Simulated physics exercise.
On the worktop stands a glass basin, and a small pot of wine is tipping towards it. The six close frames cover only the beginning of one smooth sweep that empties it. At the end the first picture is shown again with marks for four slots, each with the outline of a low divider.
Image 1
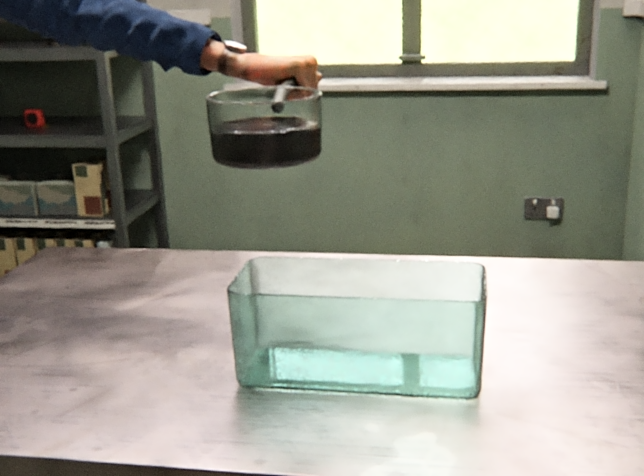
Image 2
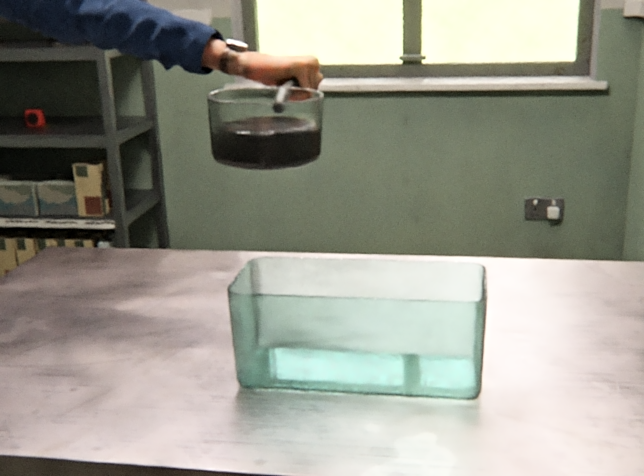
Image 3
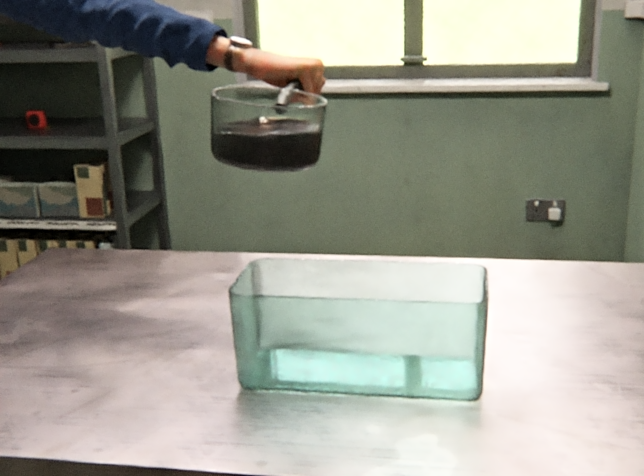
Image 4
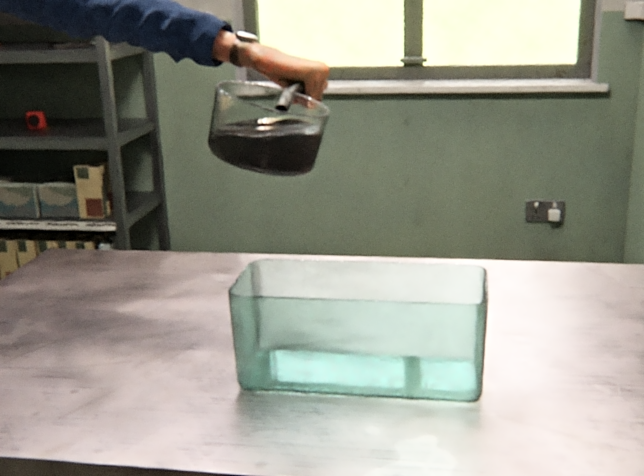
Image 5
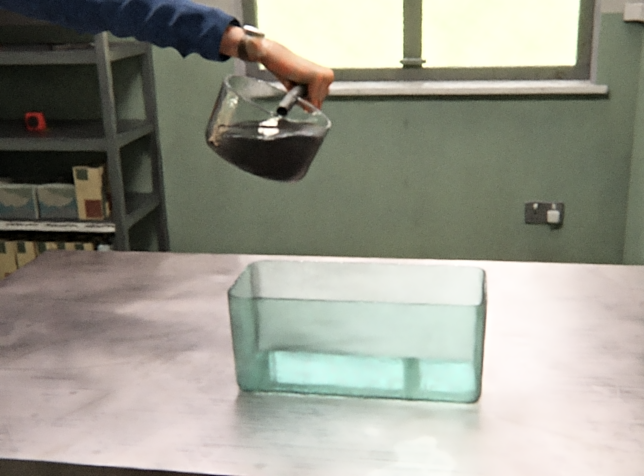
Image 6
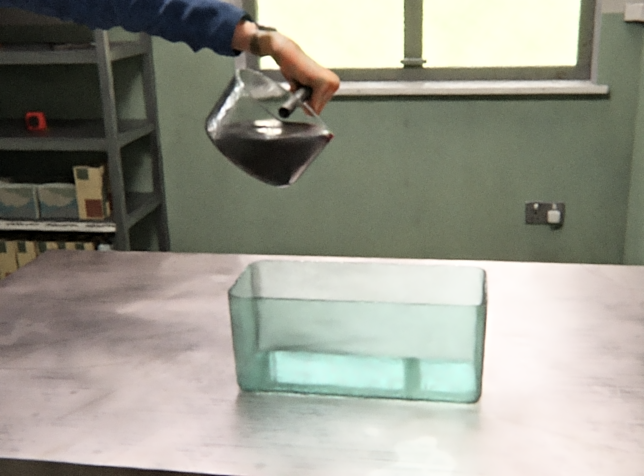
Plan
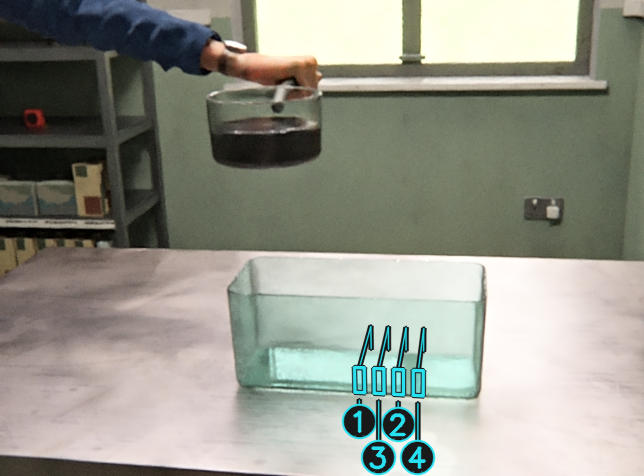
A small glass pot of dark wine is held upright by a hand above a clear, greenish glass basin on a worktop. The hand then turns at the wrist, tilting the pot gradually and then more steeply, and the dark wine shifts inside until it reaches the lip.
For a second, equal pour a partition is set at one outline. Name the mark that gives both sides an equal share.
Place 3.
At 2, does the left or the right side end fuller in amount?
The left side.
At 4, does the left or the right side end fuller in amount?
The left side.
In cyan, 1 at (359, 399); 2 at (398, 402); 3 at (378, 401); 4 at (417, 403).
With 1, about 21 % ends left of the wall and 77 % right of it.
With 2, about 82 % ends left of the wall and 16 % right of it.
With 3, about 47 % ends left of the wall and 51 % right of it.
With 4, about 92 % ends left of the wall and 6 % right of it.
